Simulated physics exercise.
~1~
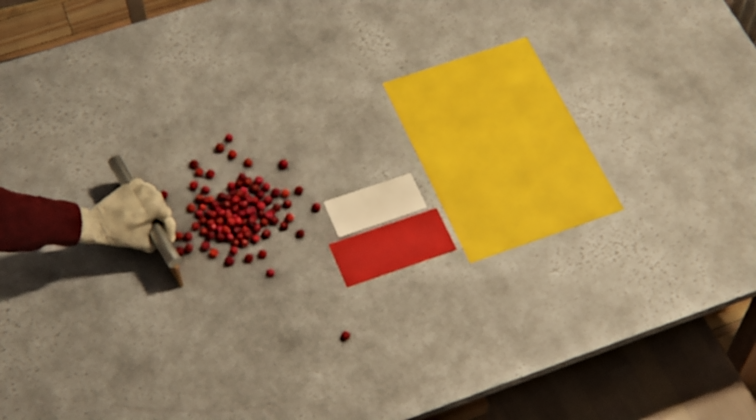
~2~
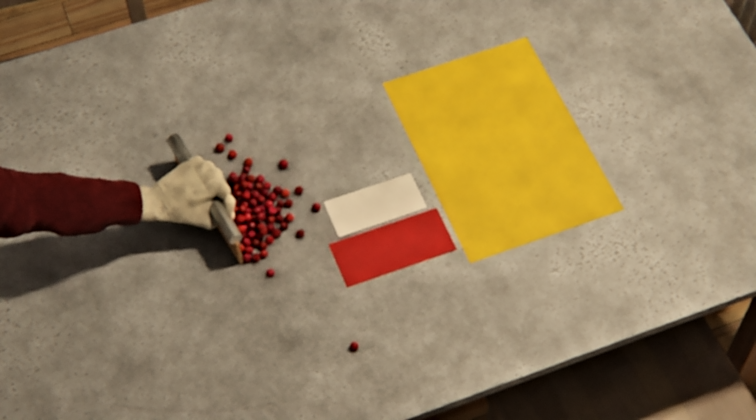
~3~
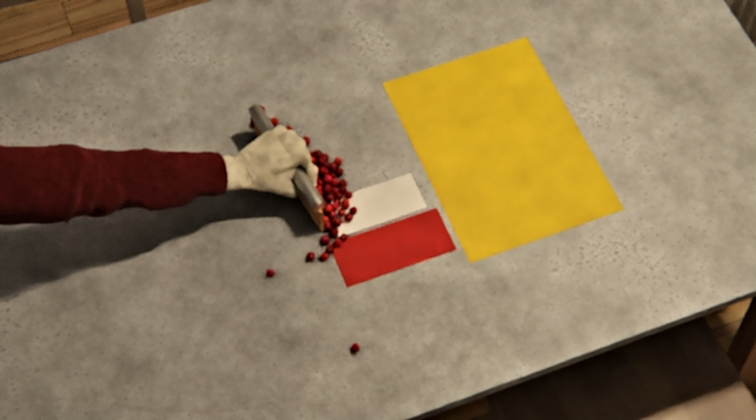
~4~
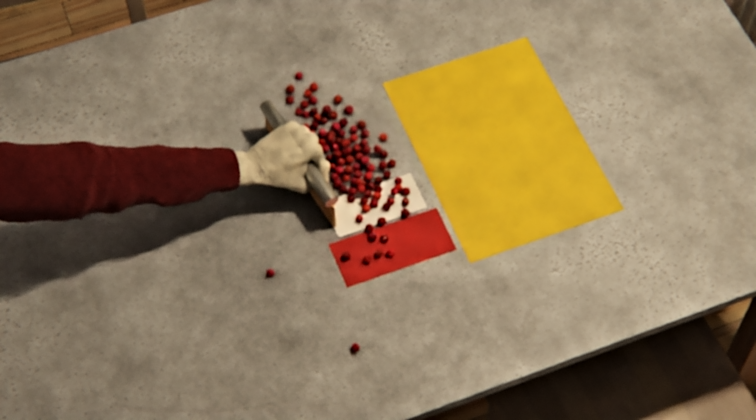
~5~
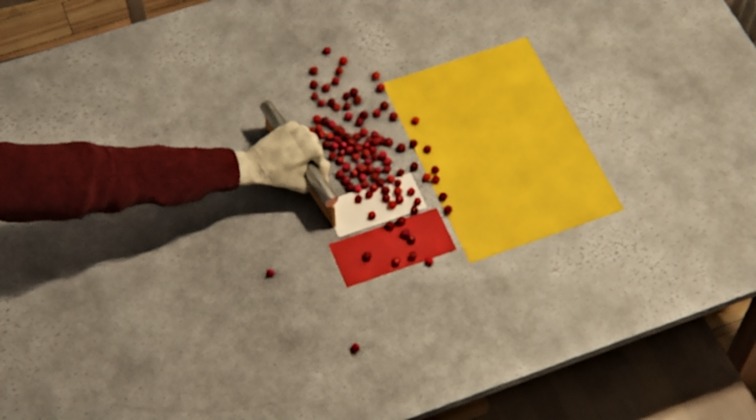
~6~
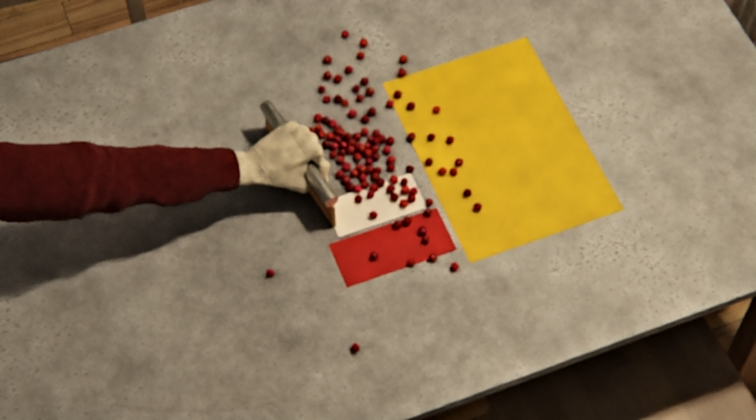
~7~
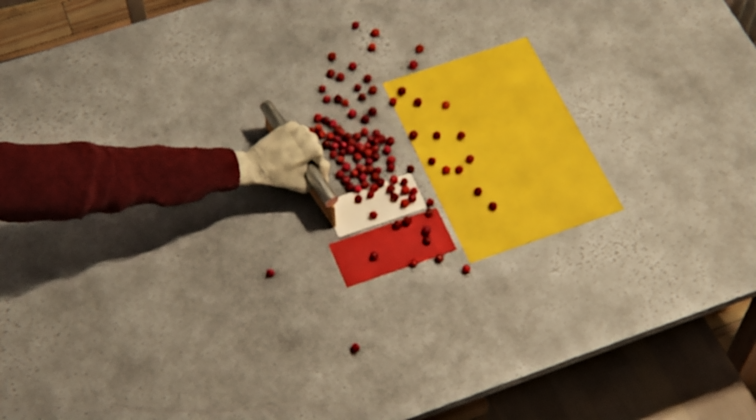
A gloved hand pushing red berries rightward with a scraper, then stopping as they scatter over white, red and yellow mats.
